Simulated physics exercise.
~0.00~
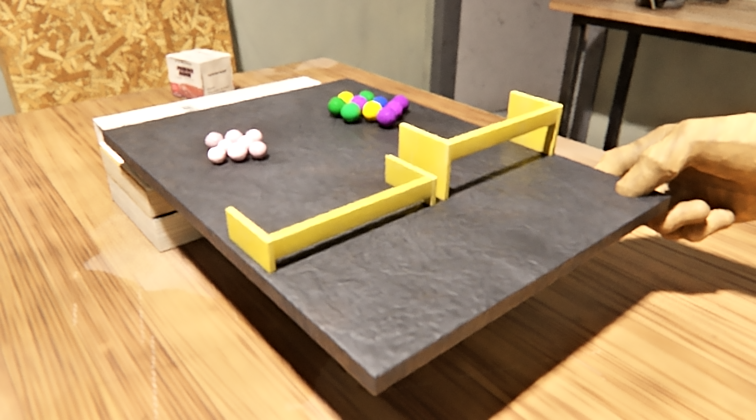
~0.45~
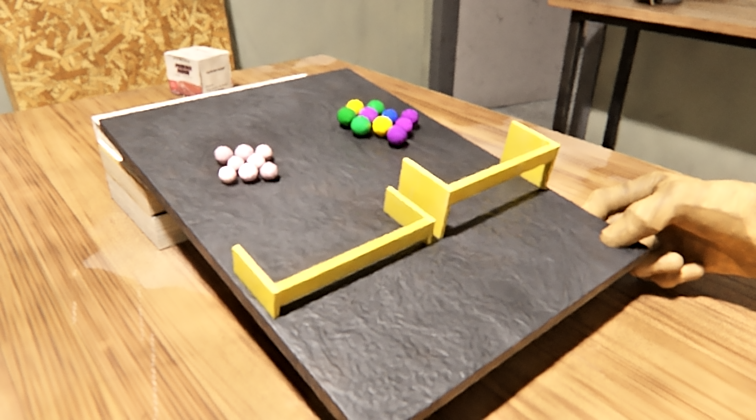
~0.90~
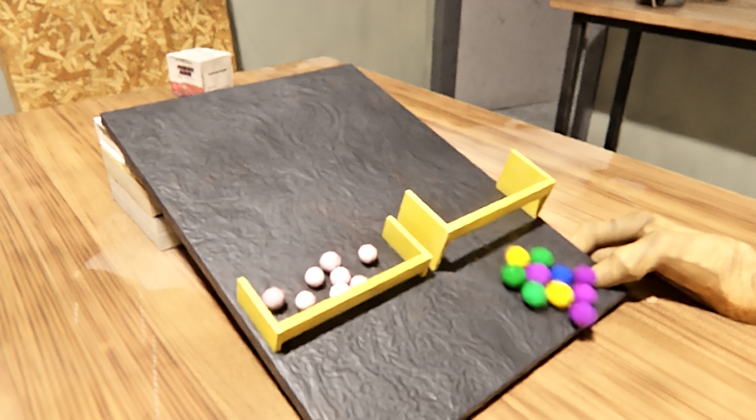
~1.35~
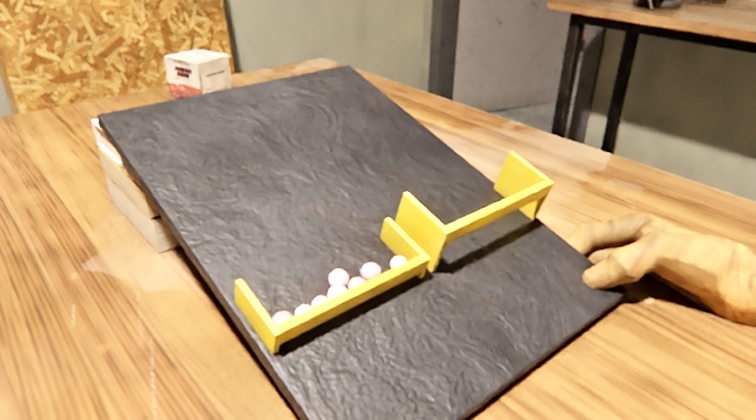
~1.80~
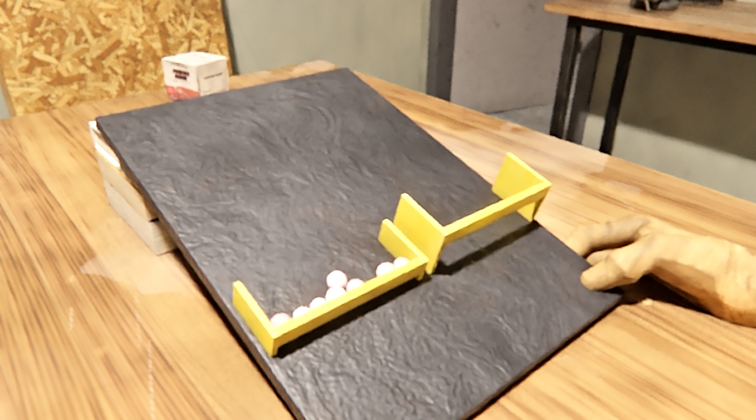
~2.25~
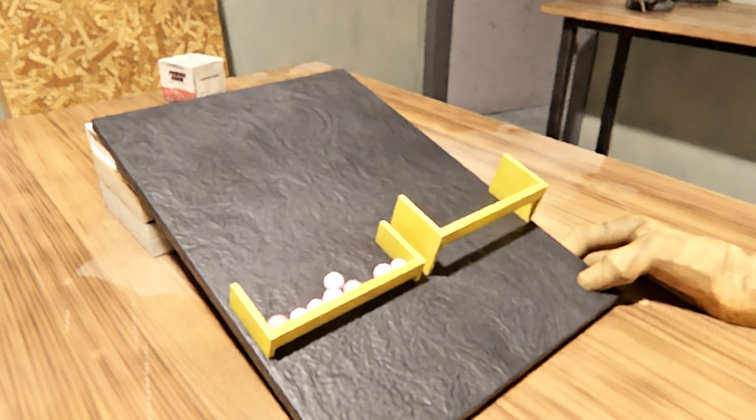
A dark, textured board starts nearly level, propped on a stack at its far left end and held by a hand at the right, with a group of pale pink balls and a group of multicoloured balls resting on it. The hand lowers the free end, tilting the board into a slope. Both groups roll down toward two raised yellow barriers. The pink balls collect behind the nearer barrier, while the coloured ones pass under the farther barrier and drop out of sight. The board finally rests tilted, the pink balls lined up against their barrier.
